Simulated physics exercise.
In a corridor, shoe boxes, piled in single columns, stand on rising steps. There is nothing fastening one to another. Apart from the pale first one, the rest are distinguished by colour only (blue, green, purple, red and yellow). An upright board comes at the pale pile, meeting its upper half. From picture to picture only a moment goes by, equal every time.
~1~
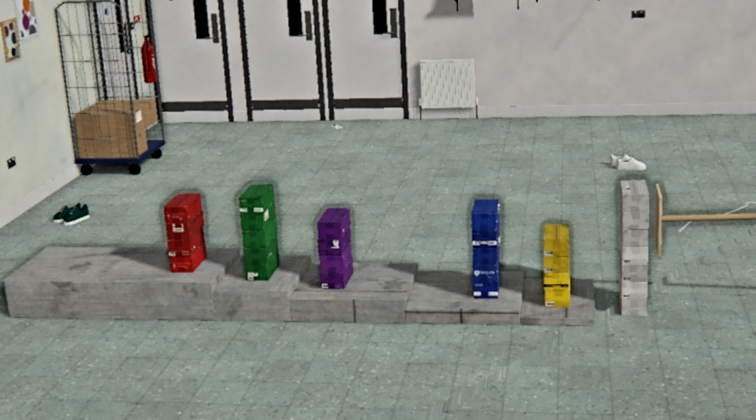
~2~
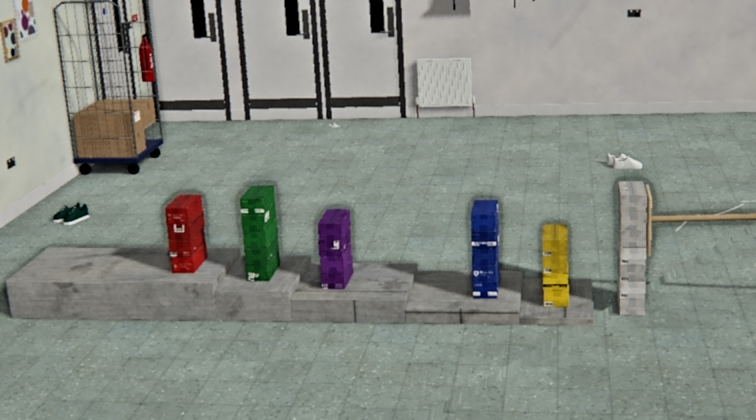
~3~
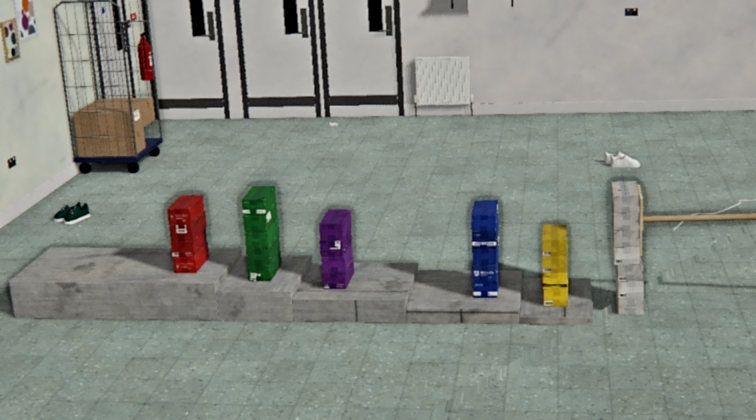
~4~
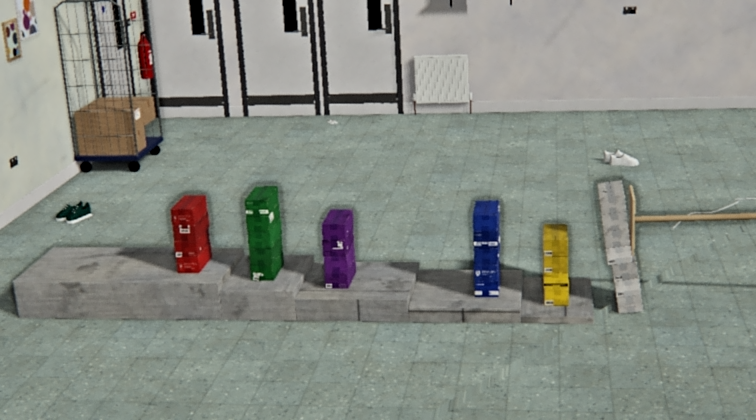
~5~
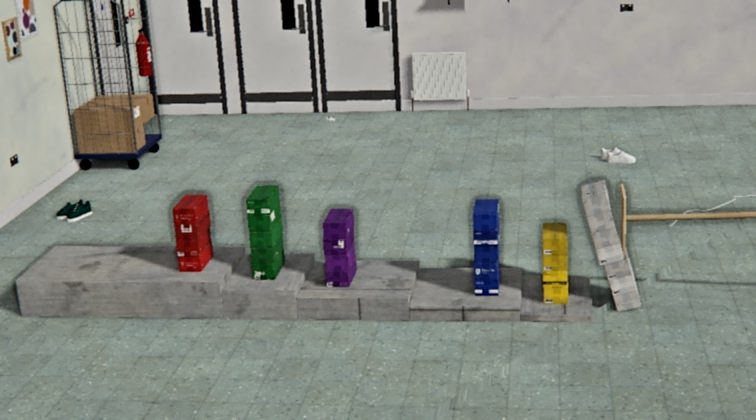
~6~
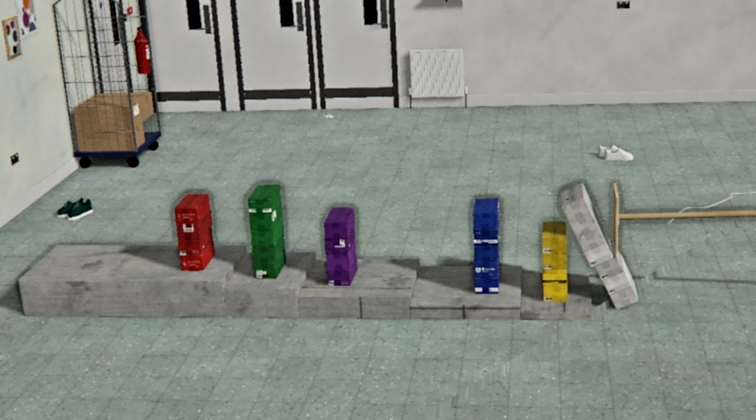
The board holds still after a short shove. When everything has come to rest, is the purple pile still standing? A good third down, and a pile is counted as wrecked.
Yes.
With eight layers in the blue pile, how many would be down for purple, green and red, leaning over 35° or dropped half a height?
Purple 3, green 0, red 0.
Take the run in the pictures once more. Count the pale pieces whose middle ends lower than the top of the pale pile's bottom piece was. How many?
Tally at the end: 2.
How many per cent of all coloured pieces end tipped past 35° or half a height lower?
Roughly 35 percent of the pieces.
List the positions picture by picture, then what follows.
In the first picture (places mark the middle of the side facing us; the camera moves round a little), board (660, 219) not yet touching; top purple box (330, 231); top blue box (484, 222); the rest undisturbed.
Board (650, 220) not yet touching; top purple box (330, 232), in the second picture.
Board (641, 220) pushing; top purple box (331, 232), in the third picture.
Board (634, 220) pushing, top of the pale pile leaning a little; top purple box (334, 232); the rest undisturbed, in the fourth picture.
Board (625, 219) pushing, top of the pale pile leaning clearly; top purple box (335, 231); the rest undisturbed, in the fifth picture.
Board (617, 218) pushing, top of the pale pile leaning clearly; top purple box (336, 231); top yellow box (555, 246); the rest undisturbed, in the sixth picture.
Soon after the last picture, 7 of the pale pile down; none of the 4 purple boxes down (0 of 22 in all colours); top purple box unmoved; top yellow box leaning barely.
A little later, 7 of the pale pile down; none of the 4 purple boxes down (1 of 22 in all colours); top purple box unmoved; top yellow box leaning well over, half its height lower.
Later still, 7 of the pale pile down; none of the 4 purple boxes down (8 of 22 in all colours); top purple box unmoved; top blue box leaning steeply, some two heights lower.
At rest, 7 of the pale pile down; none of the 4 purple boxes down (8 of 22 in all colours); top purple box unmoved; top blue box upside down. As the last picture would show them, middles, top purple box near (340, 223), top blue box near (364, 270).
